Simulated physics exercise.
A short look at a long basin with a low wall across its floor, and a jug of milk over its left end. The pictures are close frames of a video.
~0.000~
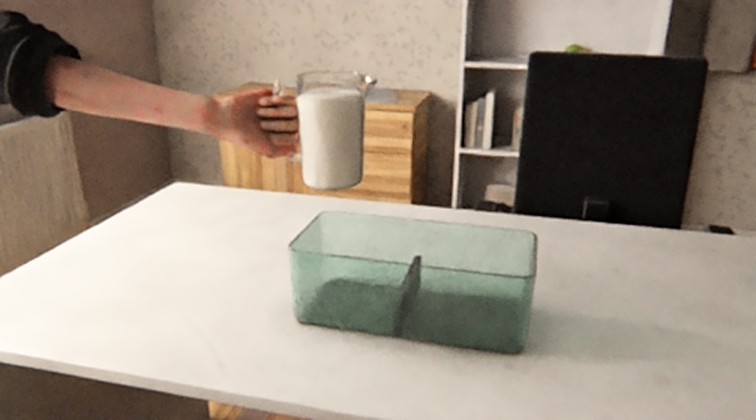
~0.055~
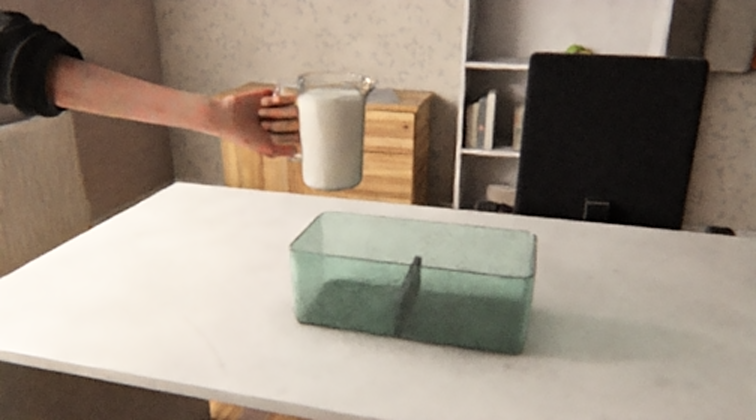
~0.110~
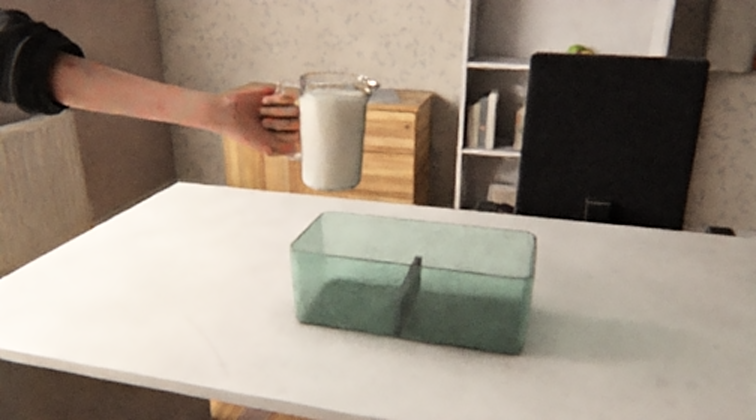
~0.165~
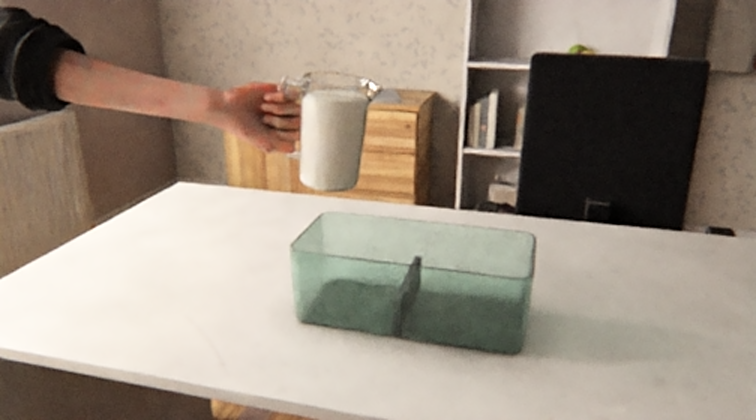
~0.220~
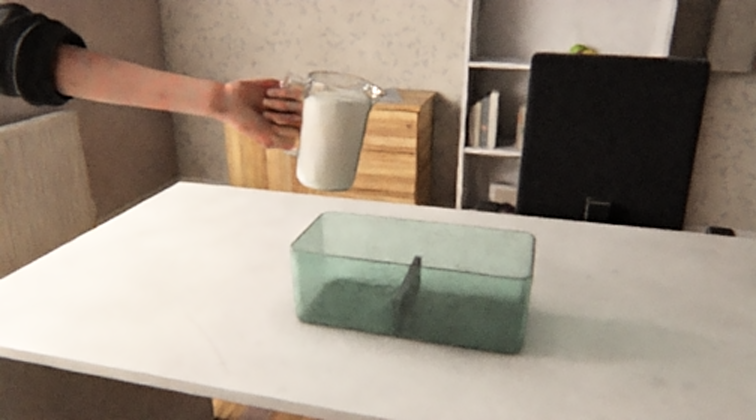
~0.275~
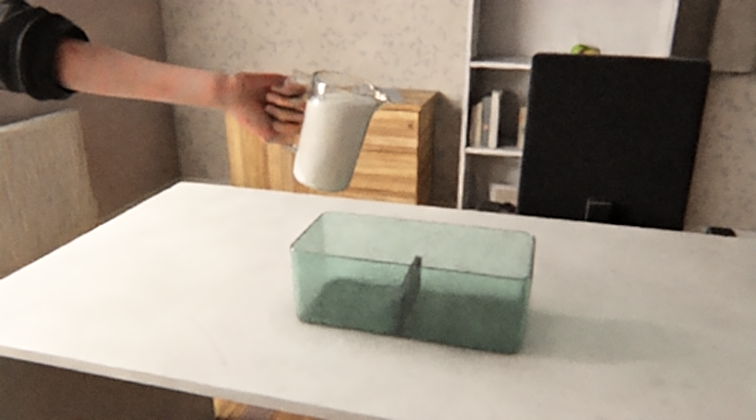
A glass jug of milk, held by a hand reaching in from the left, hangs upright above the left part of a clear green basin with a low divider on a white table. The hand then tilts the jug gradually to the right, the milk staying inside while the basin sits still and empty.
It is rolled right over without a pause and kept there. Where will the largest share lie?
Most lies in the right part.
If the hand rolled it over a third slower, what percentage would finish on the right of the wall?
Close to 95 per cent.
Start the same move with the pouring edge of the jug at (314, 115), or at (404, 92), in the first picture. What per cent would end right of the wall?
Near 0 % and 95 %.
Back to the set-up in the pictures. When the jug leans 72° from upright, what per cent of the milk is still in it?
Near 85 %.
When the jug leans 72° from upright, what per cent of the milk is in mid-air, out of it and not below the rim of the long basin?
Some 15 per cent.
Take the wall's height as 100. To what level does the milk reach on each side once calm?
Some 0 per cent left and 50 right.
Then, 0.66 s in, the tilt is 72° and 84 per cent is still to pour, 0 is left of the wall and 3 right of it.
Then, 0.94 s in, the tilt is 101° and 39 per cent is still to pour, 1 is left of the wall and 40 right of it.
Then, 1.24 s in, the tilt is 104° and 6 per cent is still to pour, 2 is left of the wall and 86 right of it.
Then, 1.56 s in, the tilt is 104° and 0 per cent is still to pour, 3 is left of the wall and 95 right of it.
Finally, 4 per cent lies left of the wall, 95 right of it and 1 outside.
